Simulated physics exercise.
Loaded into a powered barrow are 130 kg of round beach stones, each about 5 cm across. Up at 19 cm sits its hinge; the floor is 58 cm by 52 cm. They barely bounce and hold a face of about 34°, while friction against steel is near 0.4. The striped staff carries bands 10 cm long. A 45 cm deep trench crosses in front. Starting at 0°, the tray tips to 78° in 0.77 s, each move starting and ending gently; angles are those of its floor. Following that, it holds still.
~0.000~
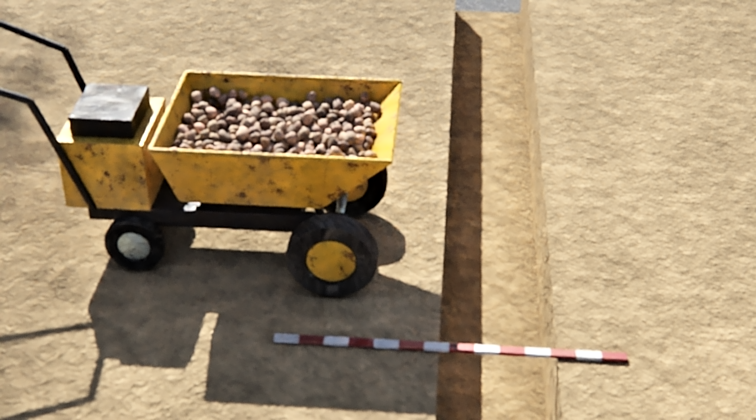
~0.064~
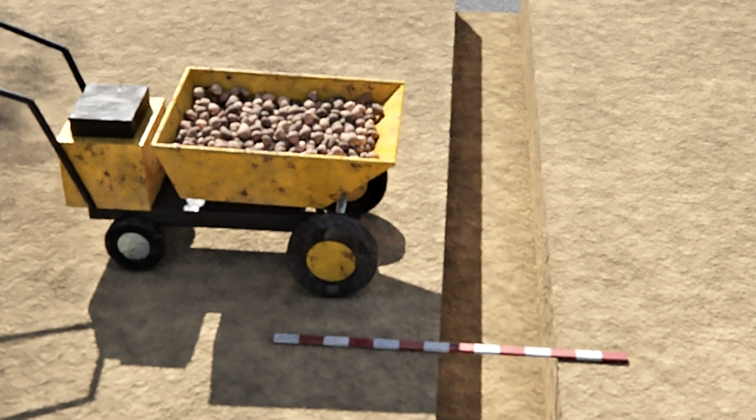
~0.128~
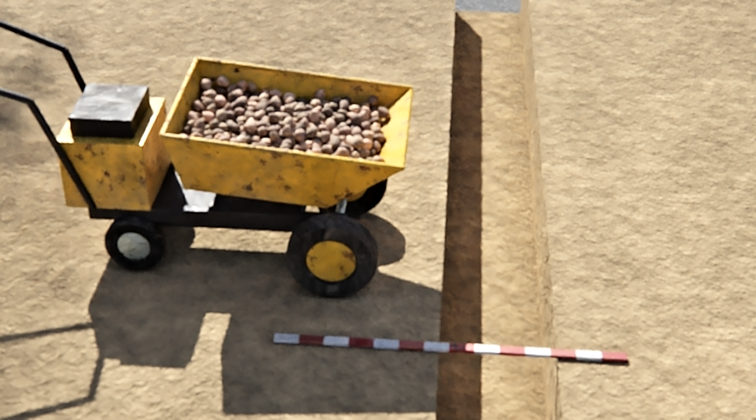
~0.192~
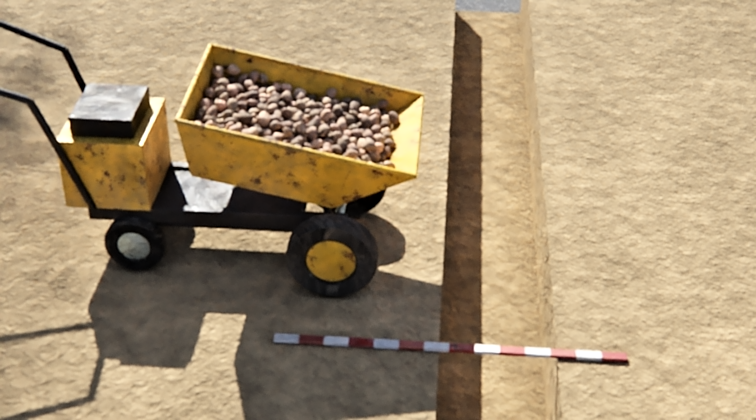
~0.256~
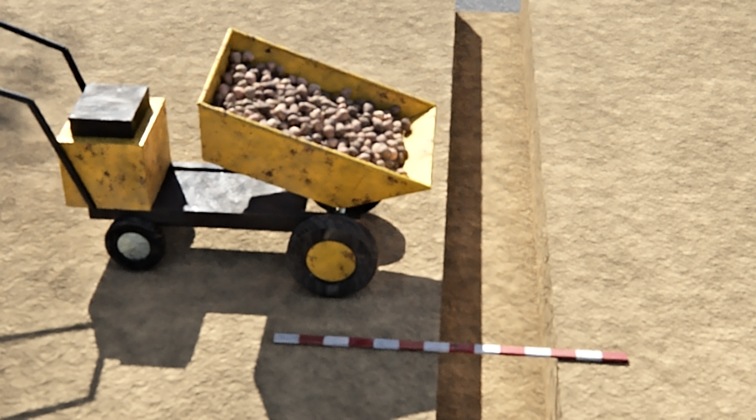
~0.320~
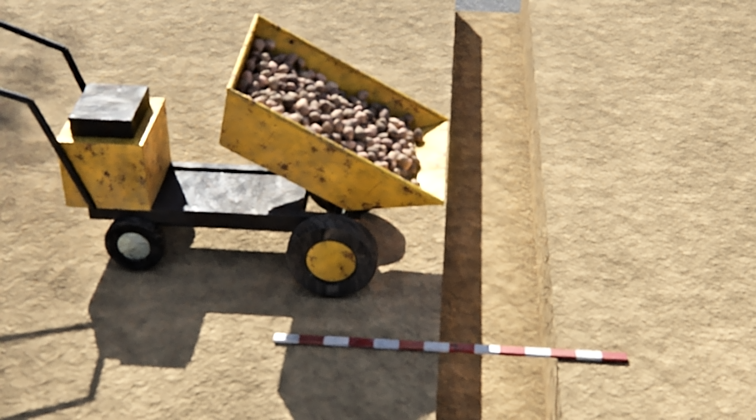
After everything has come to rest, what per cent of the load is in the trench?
I would say 100 percent.
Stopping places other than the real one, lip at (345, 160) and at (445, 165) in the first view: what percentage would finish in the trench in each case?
It comes to about 85 and 60 in a hundred.
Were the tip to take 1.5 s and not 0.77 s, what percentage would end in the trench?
Close to 100 per cent then.
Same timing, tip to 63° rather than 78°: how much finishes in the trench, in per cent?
Share in trench: Approx. 85%.
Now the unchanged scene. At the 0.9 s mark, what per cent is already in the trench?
Approx. 55 % of the load.
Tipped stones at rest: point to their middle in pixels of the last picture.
Their middle lands near (500, 328).
After 0.6 s the floor is at 66°; 100 % in the tray; the foremost stones are at (468, 227).
After 0.9 s the floor is at 78°; 44 % in the tray, 56 % in the trench; the foremost stones are at (544, 306).
After 1.2 s the floor is at 78°; 0 % in the tray, 99 % in the trench; the foremost stones are at (557, 281).
After 3.2 s the floor is at 78°; 0 % in the tray, 100 % in the trench; the foremost stones are at (563, 277).
